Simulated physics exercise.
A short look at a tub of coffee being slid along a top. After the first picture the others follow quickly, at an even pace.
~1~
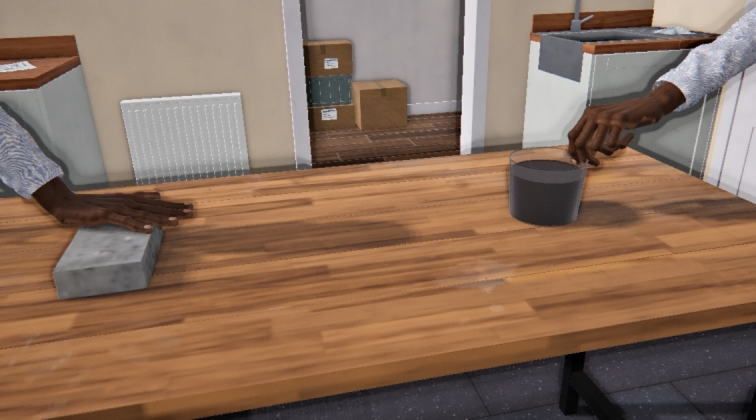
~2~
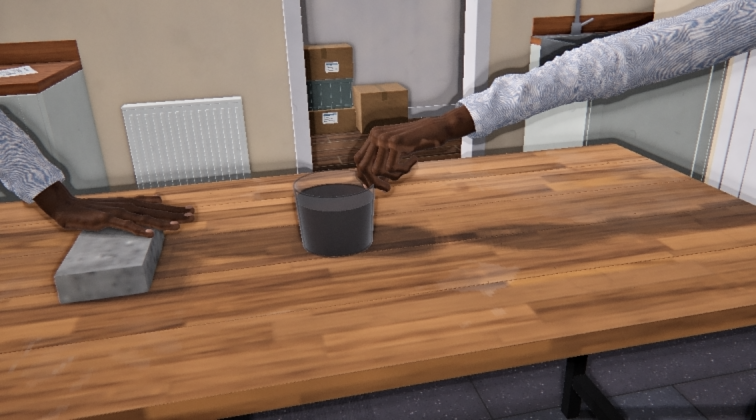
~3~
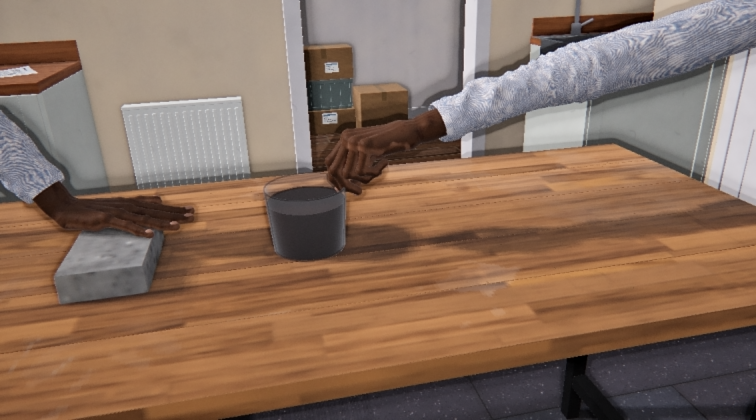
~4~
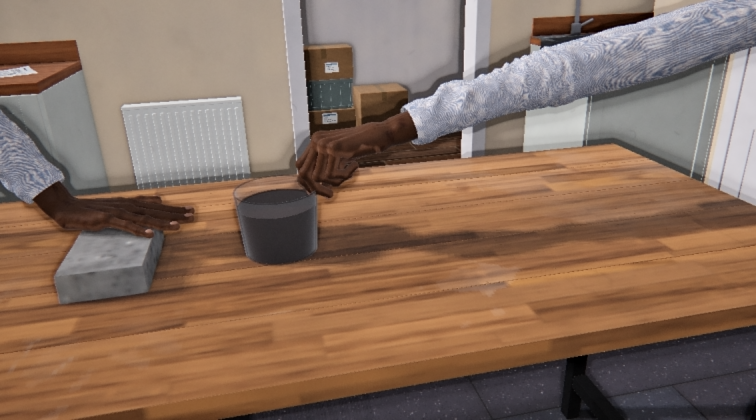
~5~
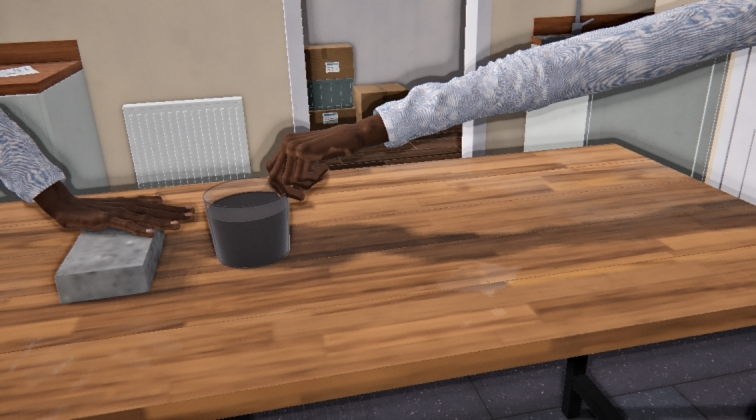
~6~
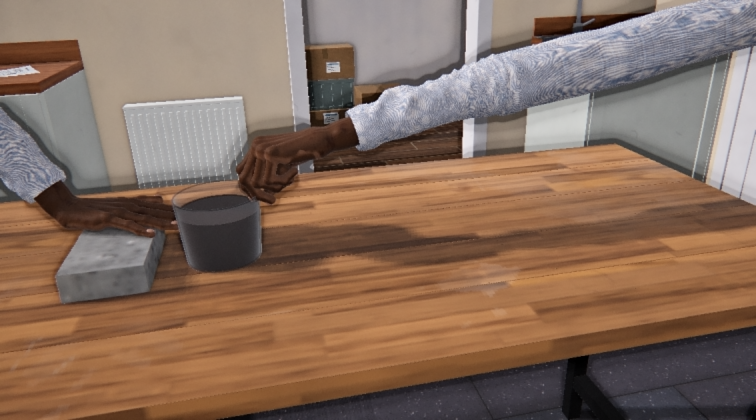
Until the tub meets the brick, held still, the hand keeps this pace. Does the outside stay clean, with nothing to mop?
The liquid pours over.
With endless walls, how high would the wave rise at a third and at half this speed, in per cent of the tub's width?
Peak: About 15 %, then about 20 %.
A moment on, the tub meets the brick.
Further on, the coffee surges up the wall; a puddle lies under it.
When it is over, the tub stands at the brick; a puddle lies under it.
